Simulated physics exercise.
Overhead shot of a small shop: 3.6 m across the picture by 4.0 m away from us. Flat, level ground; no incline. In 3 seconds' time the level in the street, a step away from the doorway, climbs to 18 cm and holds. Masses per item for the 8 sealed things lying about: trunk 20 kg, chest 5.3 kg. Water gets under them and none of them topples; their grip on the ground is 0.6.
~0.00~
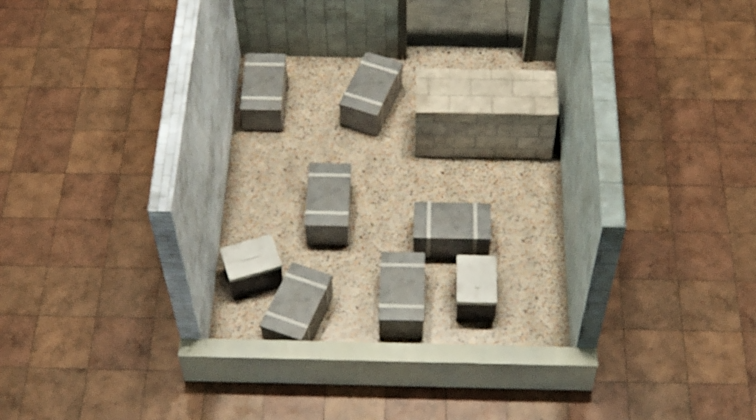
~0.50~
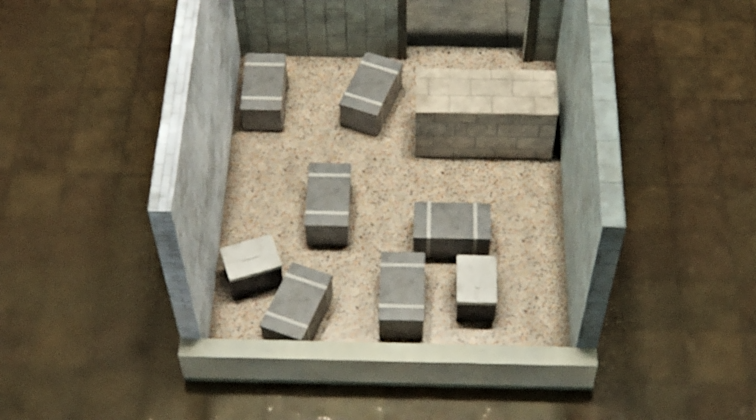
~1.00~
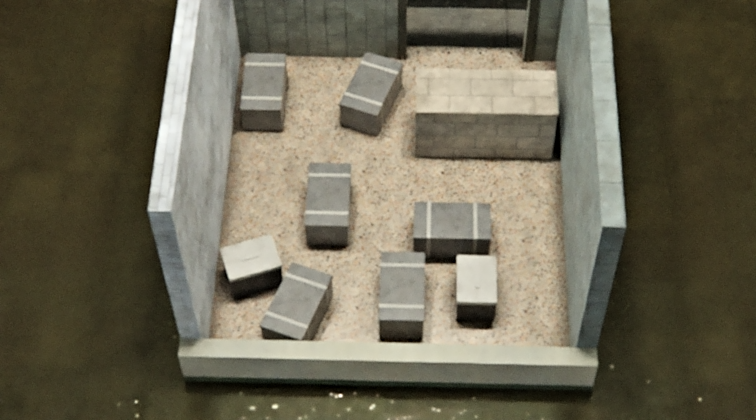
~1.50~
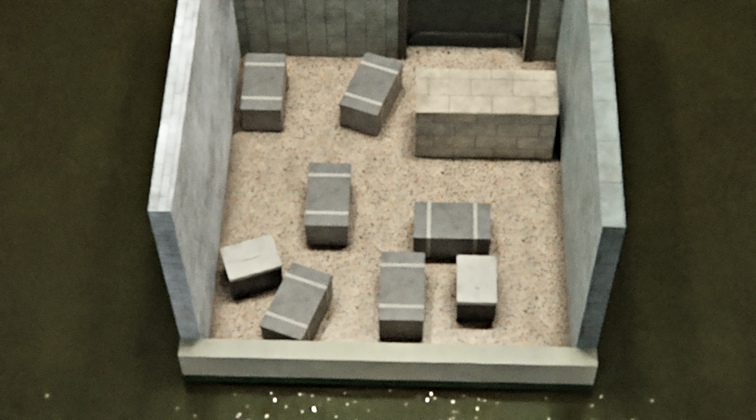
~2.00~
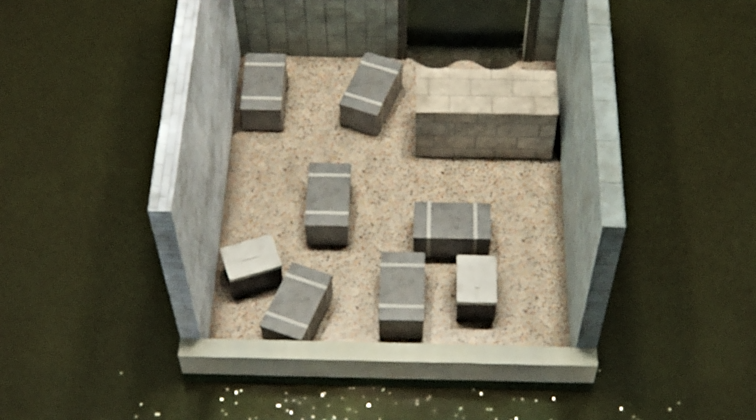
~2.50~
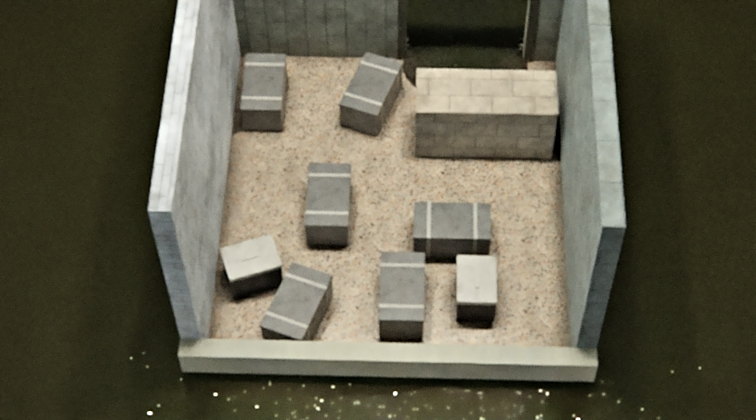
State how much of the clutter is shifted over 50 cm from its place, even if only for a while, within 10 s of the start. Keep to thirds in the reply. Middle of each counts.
My answer: One to two thirds.
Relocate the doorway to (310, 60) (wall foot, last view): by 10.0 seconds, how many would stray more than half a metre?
That gives 7 of them.
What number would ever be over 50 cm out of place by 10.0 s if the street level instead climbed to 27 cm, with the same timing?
8.
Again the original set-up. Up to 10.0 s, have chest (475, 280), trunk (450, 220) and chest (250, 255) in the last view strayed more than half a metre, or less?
In that order: Below the mark, below the mark, above the mark.
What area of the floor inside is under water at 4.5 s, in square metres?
Around 4.0 m2 of it.
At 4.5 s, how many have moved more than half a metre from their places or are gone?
The count is 0.
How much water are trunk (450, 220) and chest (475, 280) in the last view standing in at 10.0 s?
4 and 3 cm.
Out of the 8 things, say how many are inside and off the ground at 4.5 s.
Total: 0.
After 3.5 s 0 of 8 are over 50 cm from their spots; 0 afloat.
After 4.5 s 0 of 8 are over 50 cm from their spots; 0 afloat.
After 7.0 s 1 of 8 are over 50 cm from their spots; 2 afloat.
After 10.0 s 4 of 8 are over 50 cm from their spots, and 4 have been at some point; 4 afloat.
